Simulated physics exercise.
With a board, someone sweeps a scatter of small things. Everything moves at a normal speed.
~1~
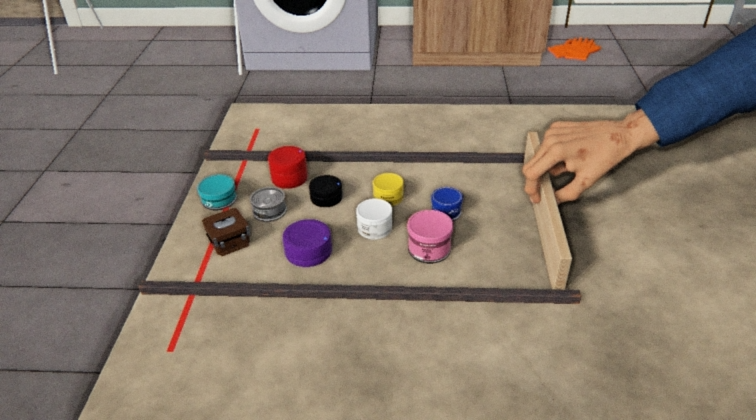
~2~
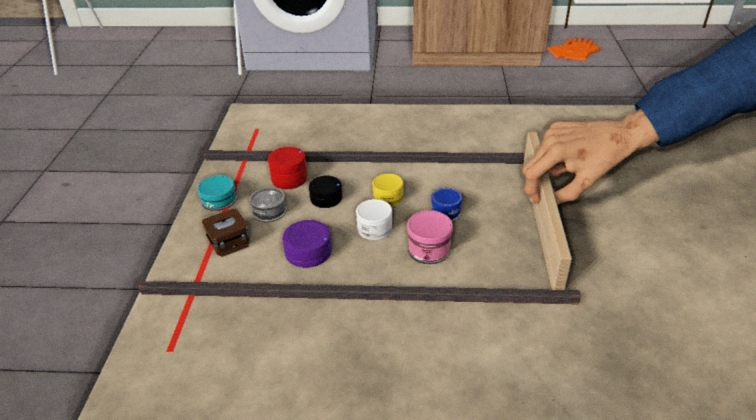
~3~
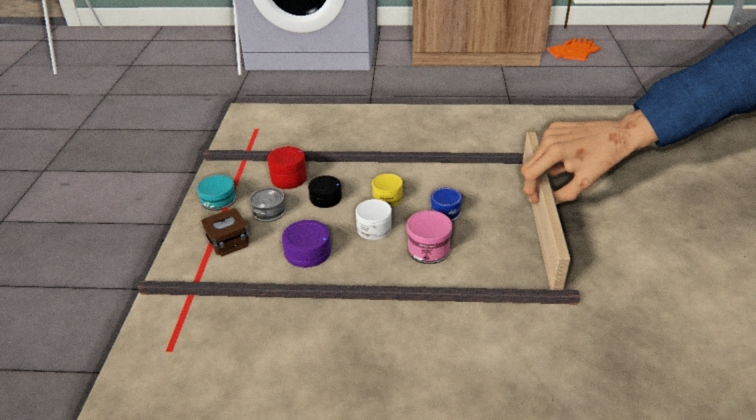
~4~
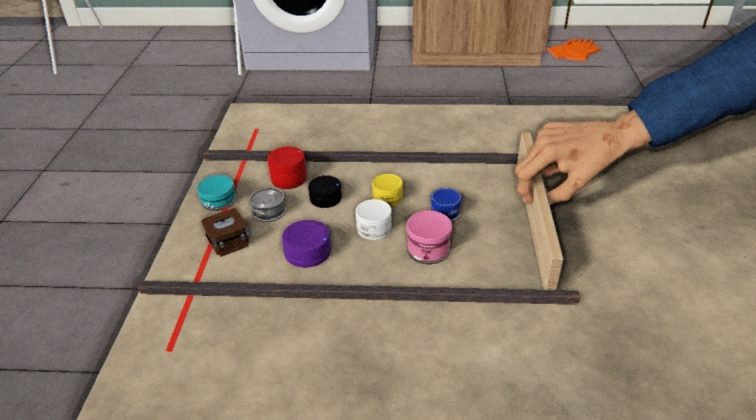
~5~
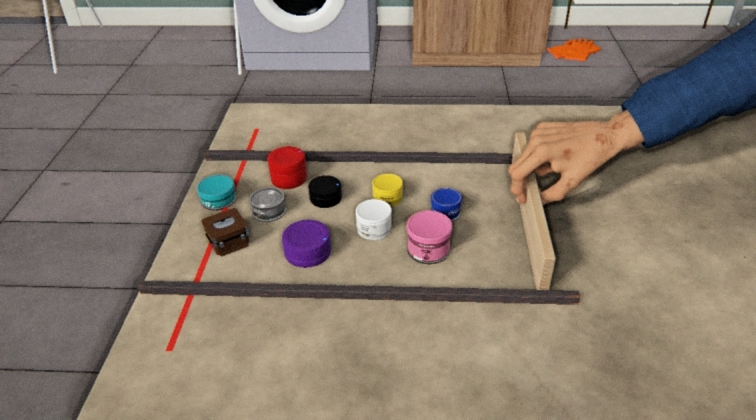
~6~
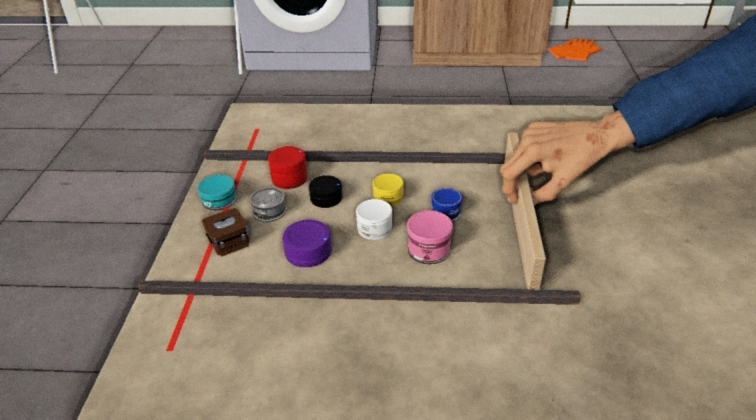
A hand in a blue sleeve grips an upright wooden board at the right of a mottled tan surface, seen from above at an angle in a grey-tiled room. Between two dark rails sit turquoise, grey, red, black, purple, white, yellow, blue and pink containers and a brown case by a red line. The hand first stays still, then slides the board slightly left, the containers and camera unmoving.
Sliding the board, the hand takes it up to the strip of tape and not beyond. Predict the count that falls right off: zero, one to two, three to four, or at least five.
Turns out the ones that don't stay up top number three or four.
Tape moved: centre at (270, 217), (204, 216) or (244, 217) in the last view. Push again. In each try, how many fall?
In order: 0, 5 and 1.
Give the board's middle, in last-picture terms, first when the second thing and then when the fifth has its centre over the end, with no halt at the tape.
First roughly (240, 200), later roughly (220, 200).
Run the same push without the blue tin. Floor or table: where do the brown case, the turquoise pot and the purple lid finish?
Brown case - gone; turquoise pot - gone; purple lid - gone.
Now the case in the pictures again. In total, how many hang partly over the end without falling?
Expected count: 2.
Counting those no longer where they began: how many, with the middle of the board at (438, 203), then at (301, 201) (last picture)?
I get 2 at the one place and 9 at the other.
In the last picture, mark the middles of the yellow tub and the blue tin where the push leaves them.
Final positions - yellow tub around (218, 182), blue tin around (211, 199).
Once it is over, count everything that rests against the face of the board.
All in all, 5.
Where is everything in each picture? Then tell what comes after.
In the first picture, turquoise pot (218, 192); brown case (227, 233); grey tin (269, 204); board (544, 204); tape (223, 217).
In the second picture, brown case (227, 233); white tub (374, 220).
In the third picture, grey tin (268, 204); yellow tub (388, 190).
In the fourth picture, turquoise pot (217, 192); board (537, 205).
In the fifth picture, brown case (226, 233); purple lid (307, 243).
In the sixth picture, turquoise pot (217, 192); brown case (227, 232); grey tin (268, 204); board (522, 204); tape (223, 216).
Soon after, none off yet; turquoise pot at rest near (217, 192); brown case at rest near (227, 232); grey tin at rest near (268, 204).
Then, none off yet; turquoise pot moved about its own width near (194, 194); brown case moved about its own width near (186, 226); grey tin moved about its own width near (216, 212).
At rest, the number that fall off is three or four; fallen, purple lid, brown case and turquoise pot.
